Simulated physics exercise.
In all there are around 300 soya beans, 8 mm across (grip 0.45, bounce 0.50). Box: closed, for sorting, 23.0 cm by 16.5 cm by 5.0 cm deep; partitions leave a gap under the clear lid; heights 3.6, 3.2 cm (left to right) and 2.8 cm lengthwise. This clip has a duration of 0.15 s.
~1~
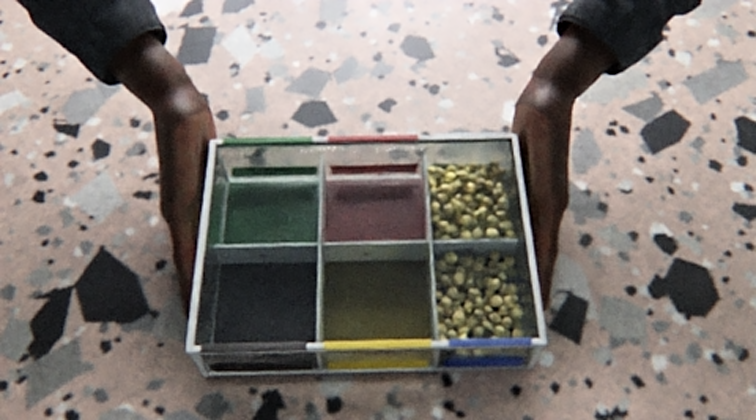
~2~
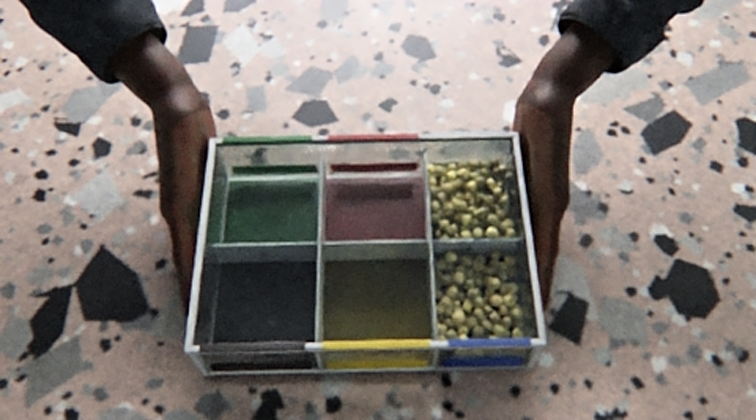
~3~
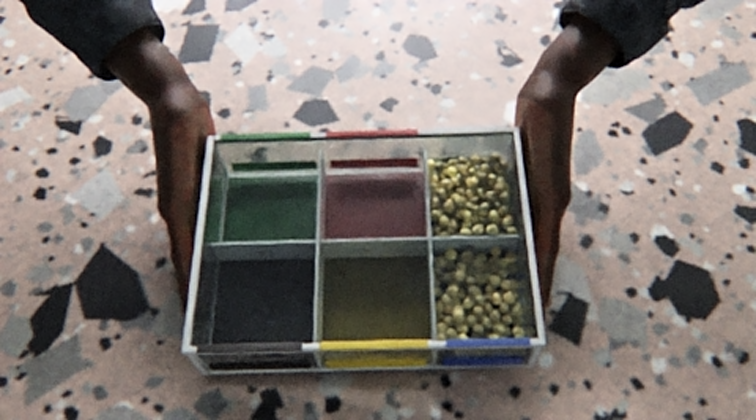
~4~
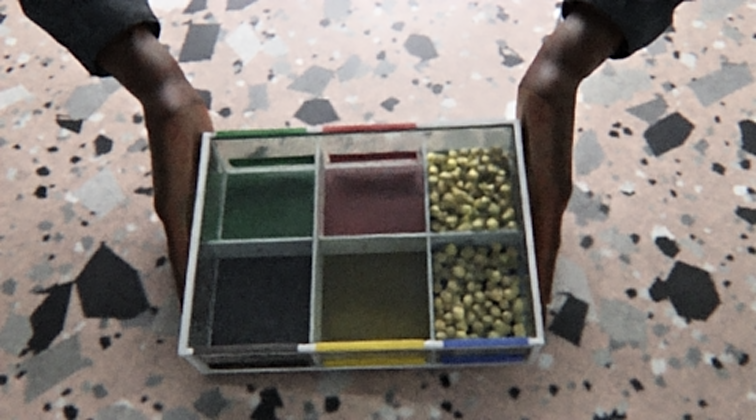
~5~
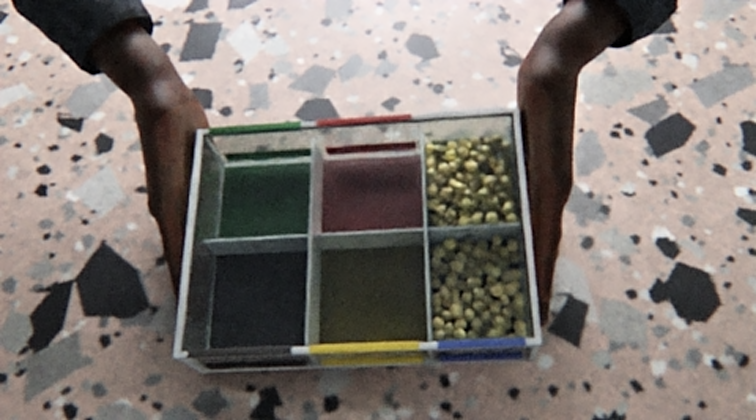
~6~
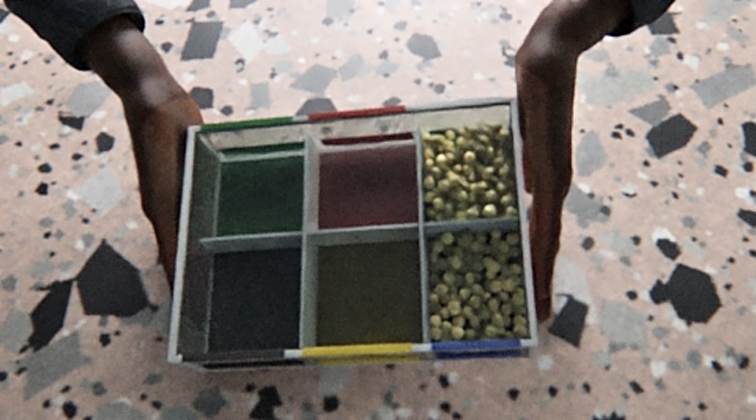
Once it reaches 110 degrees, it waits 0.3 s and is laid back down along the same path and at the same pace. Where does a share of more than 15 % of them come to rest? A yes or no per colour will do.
Red: No. Blue: Yes. Green: No. Yellow: Yes. White: No. Black: Yes.
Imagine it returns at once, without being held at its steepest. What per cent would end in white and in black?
In per cent: White 10; black 25.
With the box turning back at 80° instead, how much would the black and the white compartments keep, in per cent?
In per cent, black comes to 15 and white to 15.
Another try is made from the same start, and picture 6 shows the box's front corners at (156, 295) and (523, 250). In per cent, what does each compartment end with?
Result - red: 20 %; blue: 0 %; green: 25 %; yellow: 0 %; white: 60 %; black: 0 %.
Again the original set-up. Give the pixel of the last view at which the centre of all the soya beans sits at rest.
(353, 333).
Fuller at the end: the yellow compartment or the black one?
The black compartment.
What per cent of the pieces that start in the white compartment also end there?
I'd put it at roughly 0 per cent.
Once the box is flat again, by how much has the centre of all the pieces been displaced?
Net shift: Approx. 11.0 cm.
Then, 0.85 s after the last picture, tilt 110 degrees; red 5 %, blue 40 %, yellow 25 %, white 15 %, black 20 %.
Then, 1.42 s after the last picture, tilt 60 degrees; blue 35 %, yellow 25 %, black 35 %.
Then, 2.04 s after the last picture, tilt 0 degrees; blue 35 %, yellow 30 %, black 35 %.
In the end, red 0 %, blue 35 %, green 0 %, yellow 30 %, white 0 %, black 35 %.
